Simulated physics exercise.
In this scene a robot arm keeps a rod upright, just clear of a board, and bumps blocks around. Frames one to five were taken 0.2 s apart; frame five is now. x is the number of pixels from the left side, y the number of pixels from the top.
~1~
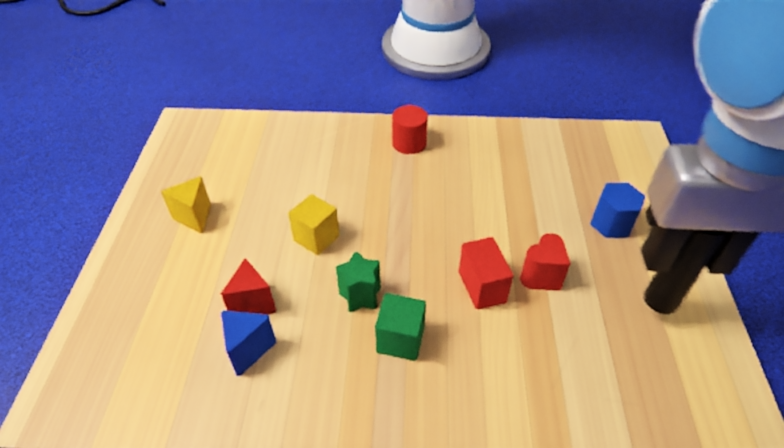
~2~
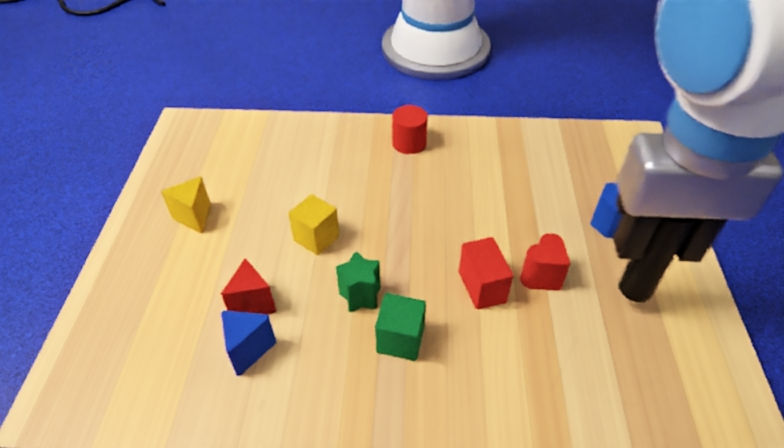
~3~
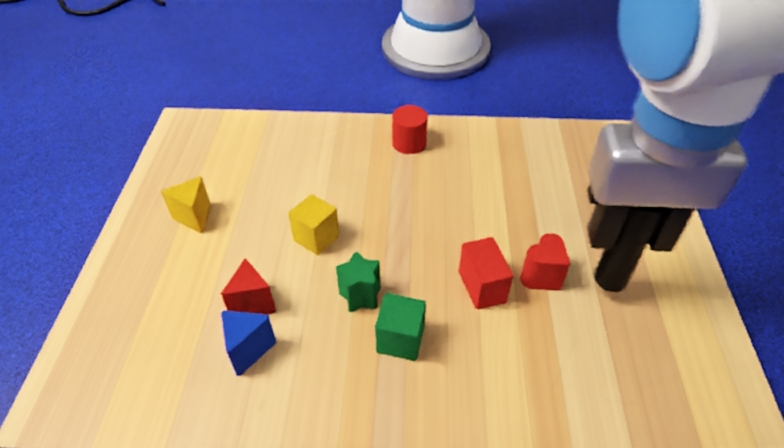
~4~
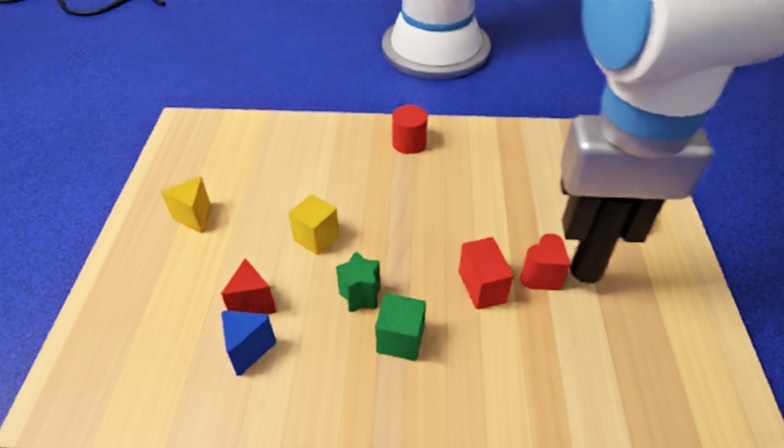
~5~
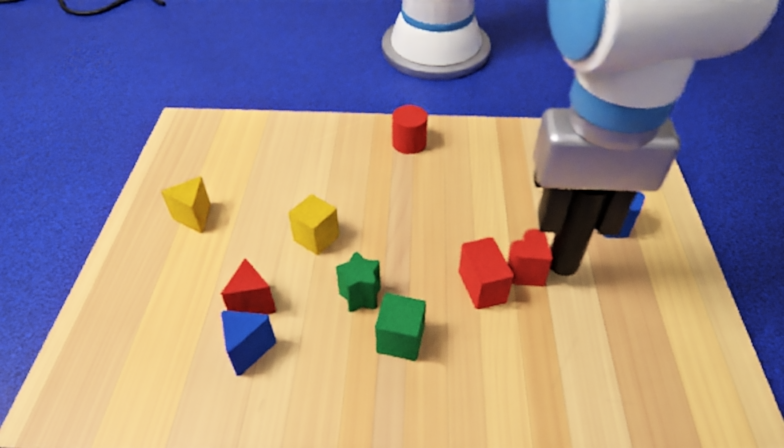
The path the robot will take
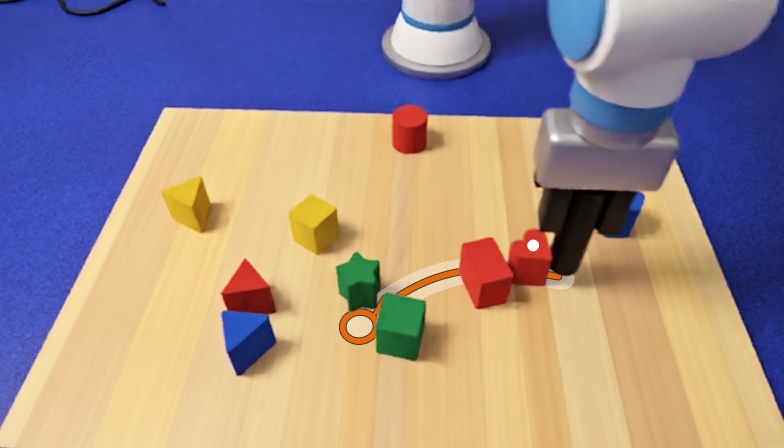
A white and blue robot arm with a dark rod works at the right of a pale wooden board on blue cloth, seen from above at an angle by a still camera. Red, green, blue and yellow blocks lie scattered across the board, a red heart beside a red block right of centre. The rod glides left and slightly away, then nudges the heart left against the red block.
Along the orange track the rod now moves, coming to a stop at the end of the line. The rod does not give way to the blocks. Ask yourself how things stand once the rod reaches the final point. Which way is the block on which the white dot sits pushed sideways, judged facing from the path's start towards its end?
It slides rightward.
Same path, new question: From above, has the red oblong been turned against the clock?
In short: Yes.
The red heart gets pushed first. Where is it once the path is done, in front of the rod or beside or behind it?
The rod moves past it.
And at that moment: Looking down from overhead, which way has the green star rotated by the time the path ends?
It rotates clockwise.
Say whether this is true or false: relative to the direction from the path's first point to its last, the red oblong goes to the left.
Answer: True.
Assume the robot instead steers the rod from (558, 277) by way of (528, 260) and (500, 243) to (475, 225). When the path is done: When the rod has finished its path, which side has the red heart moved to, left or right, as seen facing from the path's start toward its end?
Heads left.
Drawn move, from (558, 277) through (485, 269) and (418, 285) to (360, 326); the dot is on the red heart.
On the path given first. One third of the way, rod (487, 256); red oblong (469, 262), turned 35° anticlockwise; red heart (463, 226), turned 35° clockwise.
Two thirds of the way, rod (418, 273); green square (400, 319); red oblong (436, 285), turned 90° anticlockwise; red heart (442, 223), turned 85° clockwise.
At the end, rod (359, 314); green star (342, 274), turned 50° clockwise; green square (400, 323), turned 20° clockwise; red oblong (435, 287), turned 105° anticlockwise; red heart (442, 223), turned 85° clockwise.
